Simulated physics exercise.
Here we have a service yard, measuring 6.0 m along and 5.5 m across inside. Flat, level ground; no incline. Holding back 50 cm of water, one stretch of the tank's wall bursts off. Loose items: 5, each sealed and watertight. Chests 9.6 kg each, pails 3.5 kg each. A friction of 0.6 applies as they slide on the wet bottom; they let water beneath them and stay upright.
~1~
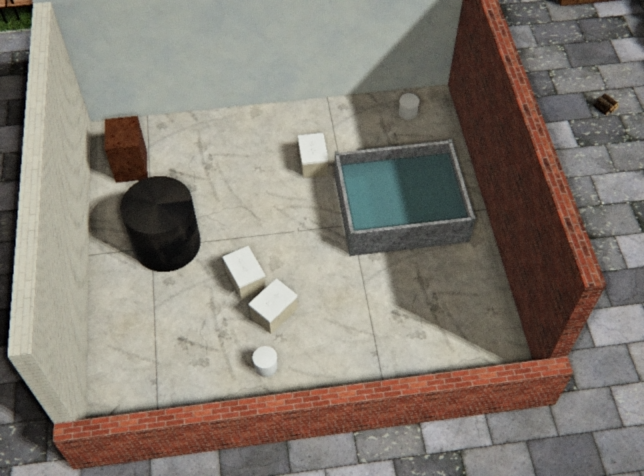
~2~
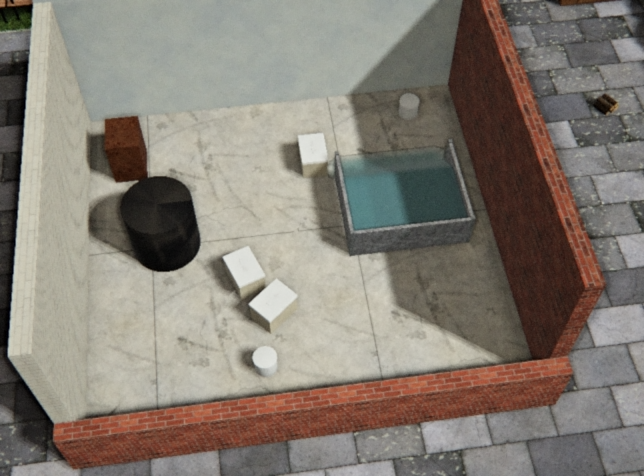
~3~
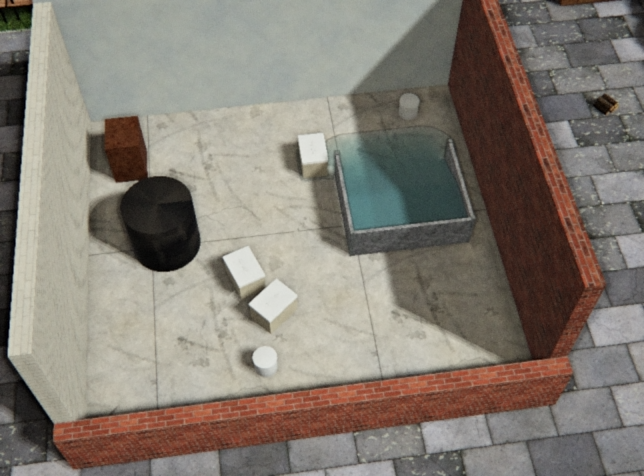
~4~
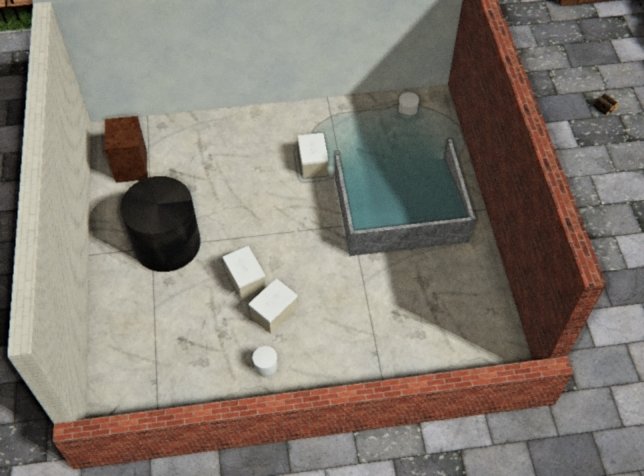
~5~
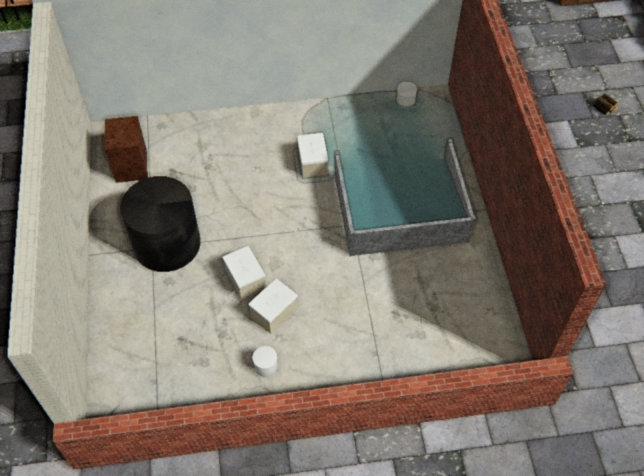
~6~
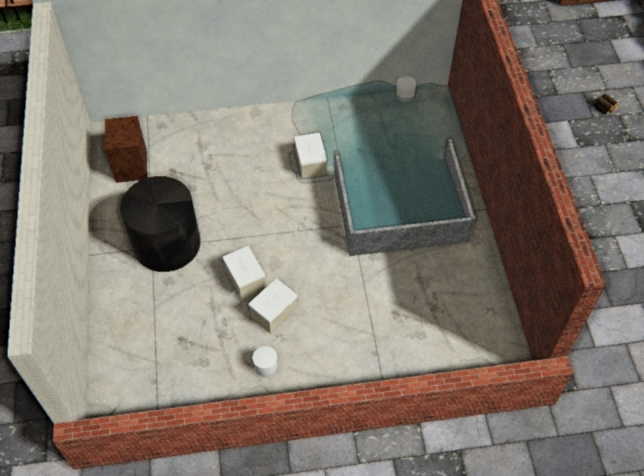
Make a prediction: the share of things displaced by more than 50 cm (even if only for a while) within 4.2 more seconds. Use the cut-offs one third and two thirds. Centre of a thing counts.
One to two thirds.
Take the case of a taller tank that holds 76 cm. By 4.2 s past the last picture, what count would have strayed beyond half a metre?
The count would be 2.
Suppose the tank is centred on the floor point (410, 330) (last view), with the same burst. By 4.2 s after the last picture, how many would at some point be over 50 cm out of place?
In that case the number is 2.
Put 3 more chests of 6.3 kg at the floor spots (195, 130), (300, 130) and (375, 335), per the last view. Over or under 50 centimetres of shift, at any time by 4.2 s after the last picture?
In that order: Over, more, under.
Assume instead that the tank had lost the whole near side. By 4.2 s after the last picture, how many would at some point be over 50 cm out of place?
In that case the number is 1.
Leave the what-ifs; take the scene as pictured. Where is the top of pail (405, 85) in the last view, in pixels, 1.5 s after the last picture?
(447, 101) or thereabouts.
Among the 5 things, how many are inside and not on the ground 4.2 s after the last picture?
Of them, 0.
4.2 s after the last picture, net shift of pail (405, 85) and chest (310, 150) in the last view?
First: 400 cm. Second: 100 cm.
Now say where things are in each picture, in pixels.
In the first frame, a pail at (409, 101), on the bottom; a chest at (313, 148) rests on the ground; 2.3 m2 under water; 0 of 5 have shifted.
In the second frame, a pail at (409, 101), on the bottom; a chest at (313, 148), on the bottom; 3.1 m2 under water; 0 of 5 have shifted.
In the third frame, a pail at (409, 101), on the bottom; a chest at (313, 148) rests on the ground; water covers 4.1 m2; 0 of 5 have shifted.
In the fourth frame, a pail at (409, 99), on the bottom; a chest at (313, 148) rests on the ground; water covers 5.1 m2; 0 of 5 have shifted.
In the fifth frame, a pail at (407, 89), on the bottom, 26 cm from its start; a chest at (313, 148) rests on the ground; 6.1 m2 under water; 1 of 5 have shifted.
In the sixth frame, a pail at (407, 83) rests on the ground, 39 cm from its start; a chest at (310, 148), on the bottom, 4 cm from its start; 6.6 m2 under water; 1 of 5 have shifted.
Then, 0.4 s after the last picture 0 of 5 are over 50 cm from their spots; 1 afloat.
Then, 1.5 s after the last picture 1 of 5 are over 50 cm from their spots; 1 afloat.
Then, 2.8 s after the last picture 2 of 5 are over 50 cm from their spots; 1 afloat.
Then, 4.2 s after the last picture 2 of 5 are over 50 cm from their spots, and 2 have been at some point; 0 afloat.
